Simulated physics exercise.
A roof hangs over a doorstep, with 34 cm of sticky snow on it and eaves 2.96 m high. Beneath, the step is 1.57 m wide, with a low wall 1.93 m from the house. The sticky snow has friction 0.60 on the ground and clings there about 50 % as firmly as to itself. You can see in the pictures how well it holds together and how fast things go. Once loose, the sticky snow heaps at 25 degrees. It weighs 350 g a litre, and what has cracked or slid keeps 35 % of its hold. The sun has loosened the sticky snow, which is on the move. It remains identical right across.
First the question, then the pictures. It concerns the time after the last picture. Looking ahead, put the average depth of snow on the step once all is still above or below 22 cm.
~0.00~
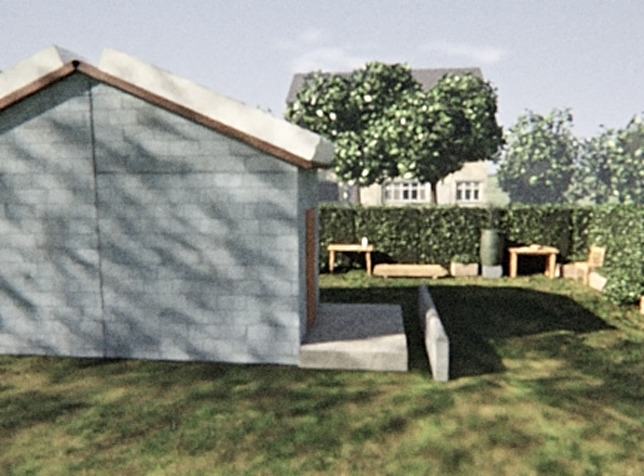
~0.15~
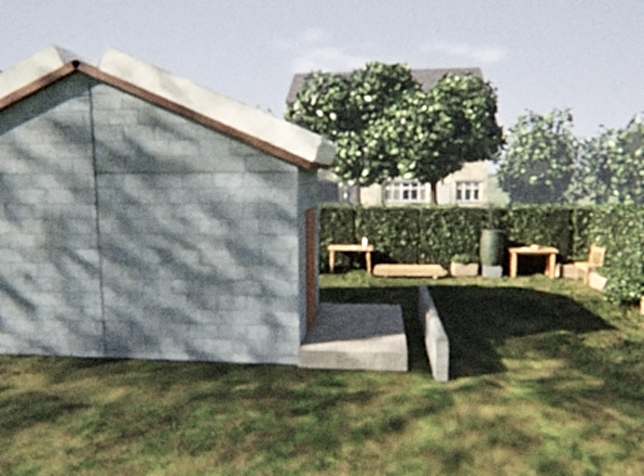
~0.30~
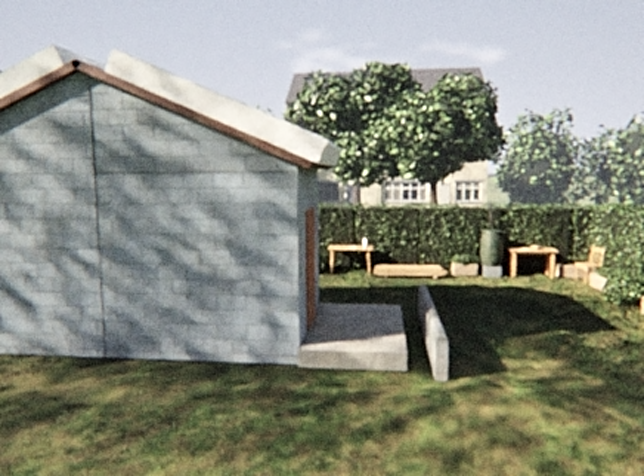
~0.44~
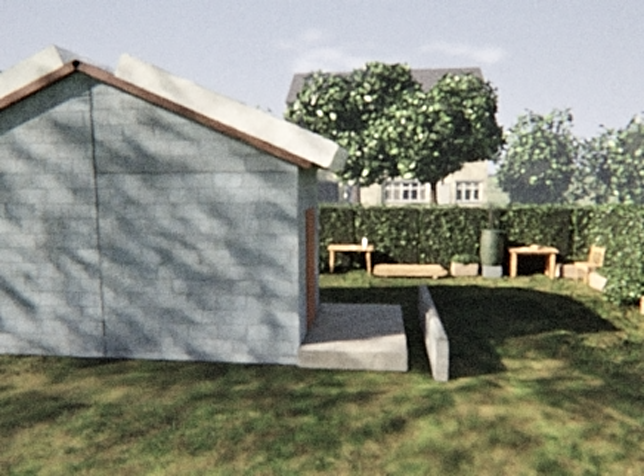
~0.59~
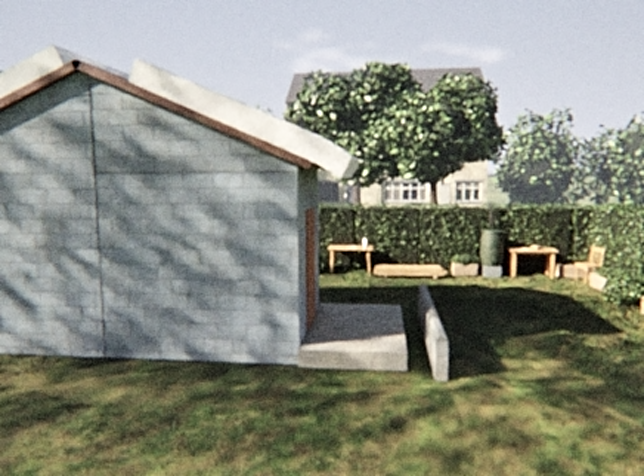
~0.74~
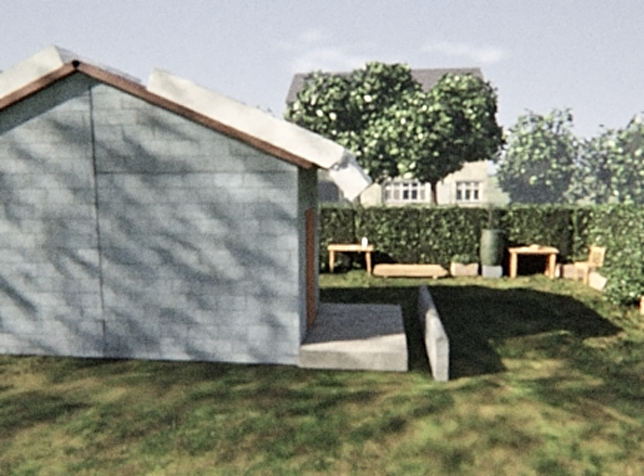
It ends up smaller than 22 cm.
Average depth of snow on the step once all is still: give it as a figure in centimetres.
Mean value: Around 6 cm.
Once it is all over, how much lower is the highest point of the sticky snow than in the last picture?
Roughly 3.6 m.
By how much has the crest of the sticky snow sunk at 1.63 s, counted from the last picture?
I'd put it at near 1.4 m.
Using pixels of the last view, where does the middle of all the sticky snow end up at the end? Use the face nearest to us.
Centre: Approx. (507, 360) px, near face.
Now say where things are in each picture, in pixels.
Front end of the sticky snow at (318, 137), 1 % of it past the eaves, in one piece, in the first picture.
Front end of the sticky snow at (320, 138), its middle shifted 2.7 cm, 2 % of it past the eaves, in one piece, in the second picture.
Front end of the sticky snow at (326, 140), its middle shifted 11 cm, 5 % of it past the eaves, in one piece, in the third picture.
Front end of the sticky snow at (336, 145), its middle shifted 27 cm, 9 % of it past the eaves, in one piece, in the fourth picture.
Front end of the sticky snow at (351, 160), its middle shifted 49 cm, 16 % of it past the eaves, in one piece, in the fifth picture.
Front end of the sticky snow at (367, 183), its middle shifted 78 cm, 24 % of it past the eaves, cracking, in the sixth picture.
By 1.15 s, 70 % of the snow is still up on the roof and 30 % is falling or down.
By 1.63 s, 12 % of the snow is still up on the roof and 88 % is falling or down.
By 2.12 s, none of the snow is still up on the roof and all is falling or down.
By 2.60 s, none of the snow is still up on the roof and all is falling or down.
By 3.00 s, at the end, none of the snow is still up on the roof and the snow on the step is 6.0 cm deep on average.
